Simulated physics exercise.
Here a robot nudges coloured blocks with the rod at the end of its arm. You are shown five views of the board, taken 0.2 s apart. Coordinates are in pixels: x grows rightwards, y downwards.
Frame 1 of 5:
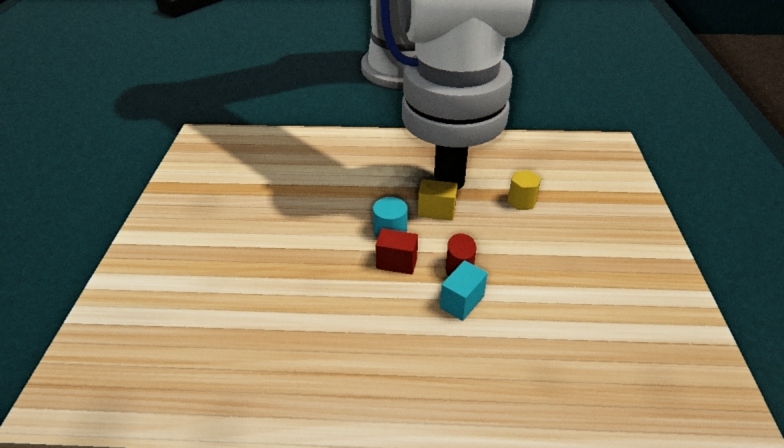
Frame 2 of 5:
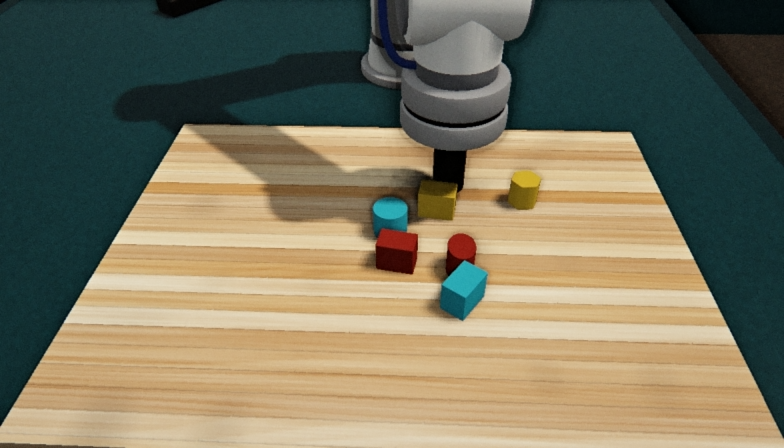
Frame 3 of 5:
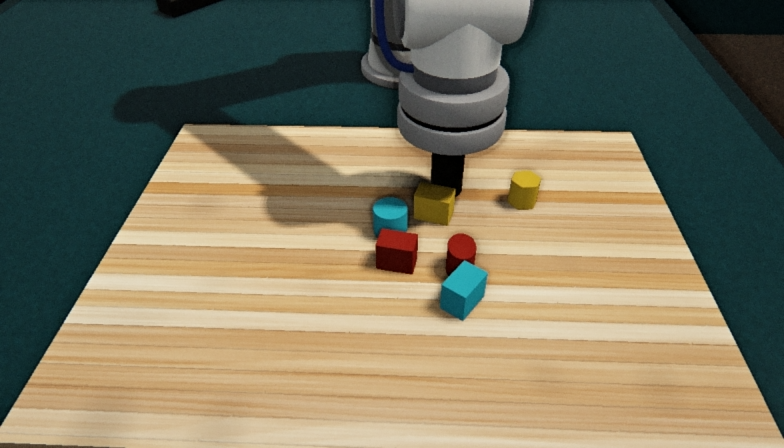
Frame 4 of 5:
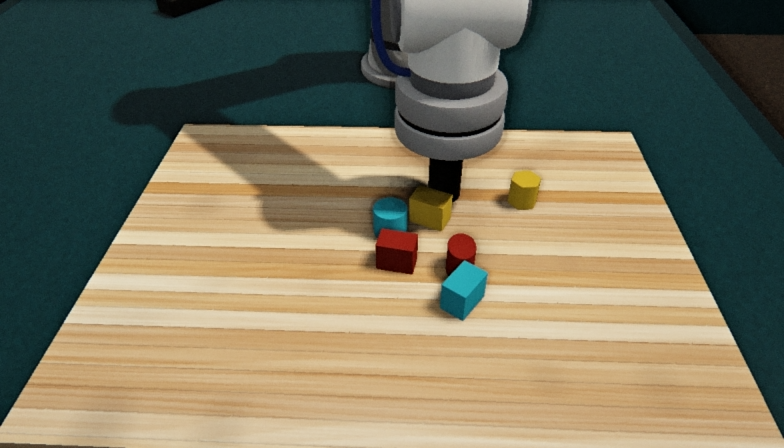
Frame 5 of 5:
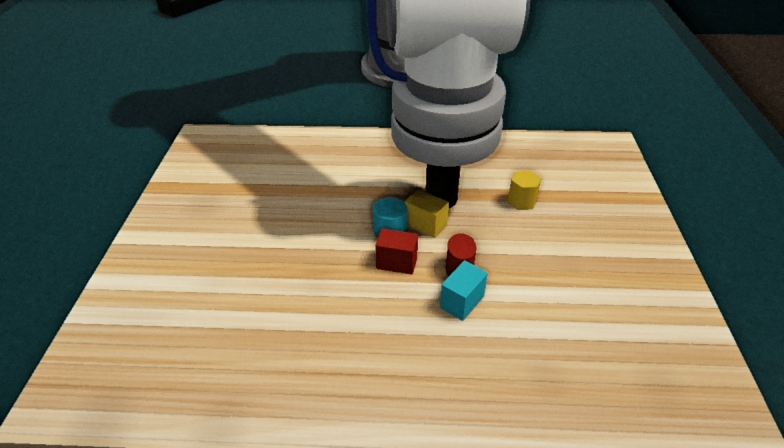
On a wooden board scattered with small coloured blocks, a robot arm's dark rod nudged the yellow cube a short way toward the viewer and slightly left, close beside the turquoise cylinder.
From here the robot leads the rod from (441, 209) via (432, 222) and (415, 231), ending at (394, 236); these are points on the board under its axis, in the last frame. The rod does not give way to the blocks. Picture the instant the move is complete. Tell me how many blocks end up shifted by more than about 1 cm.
Most likely three or more.
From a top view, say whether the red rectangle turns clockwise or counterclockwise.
It goes anticlockwise.
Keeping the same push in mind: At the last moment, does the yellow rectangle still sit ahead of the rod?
Going by the path, yes.
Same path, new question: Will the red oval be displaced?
The answer is no.
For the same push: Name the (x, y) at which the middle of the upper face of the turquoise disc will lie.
Its top centre is at about (333, 226).
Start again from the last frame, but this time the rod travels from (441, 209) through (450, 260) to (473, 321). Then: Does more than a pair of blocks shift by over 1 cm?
That would be a yes.
What follows on the original path. Halfway along, rod at (424, 218); turquoise disc at (366, 216); red rectangle at (396, 242); yellow rectangle at (400, 217), turned 35° clockwise.
At the end, rod at (394, 227); turquoise disc at (333, 226); red rectangle at (391, 249), turned 40° anticlockwise; yellow rectangle at (373, 229), turned 15° clockwise; red oval unmoved.
